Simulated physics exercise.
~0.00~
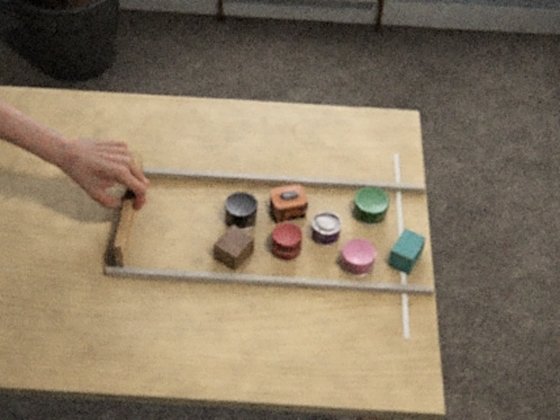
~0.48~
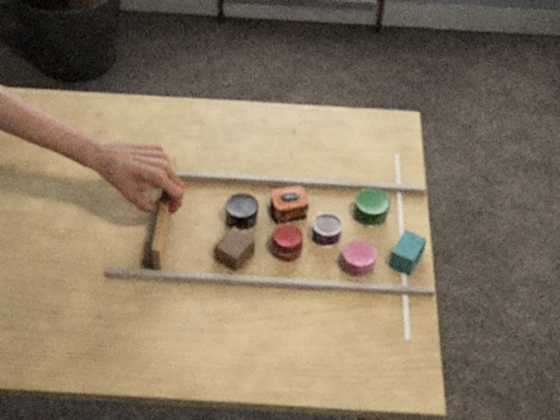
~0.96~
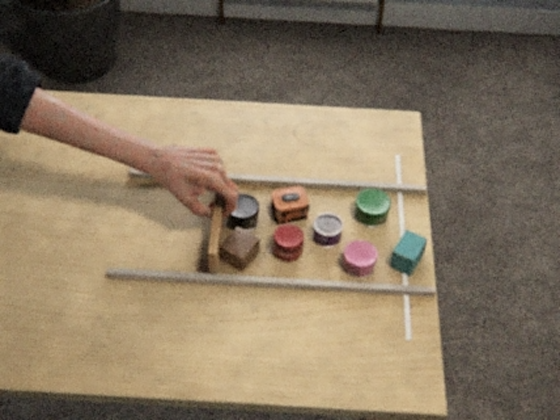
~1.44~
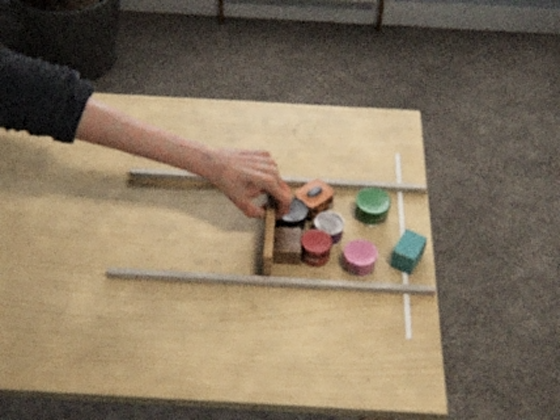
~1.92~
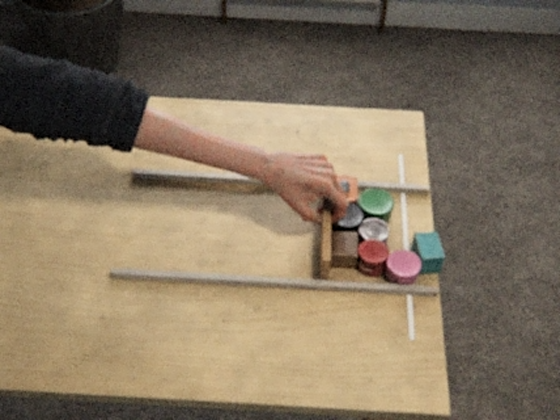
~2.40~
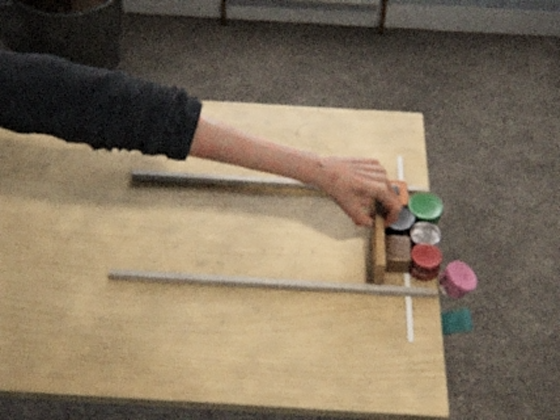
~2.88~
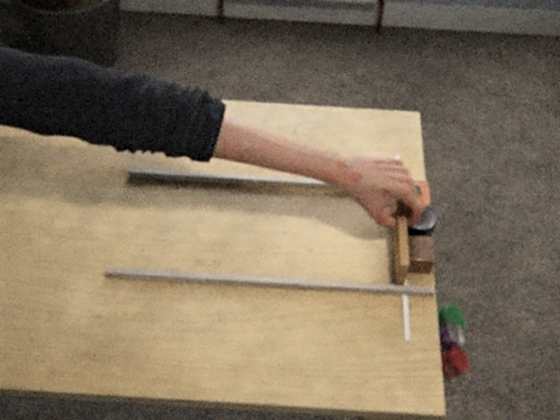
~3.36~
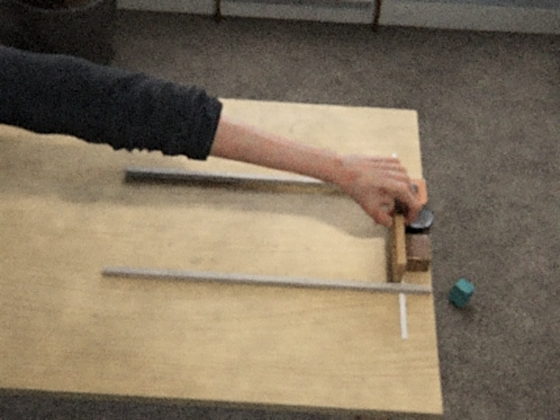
On a wooden table, a hand slid a board to the right between two rails, gathering small tubs, tins and blocks and pushing several over the edge, until it stopped with a few pieces still against it and a turquoise block down beyond the table.
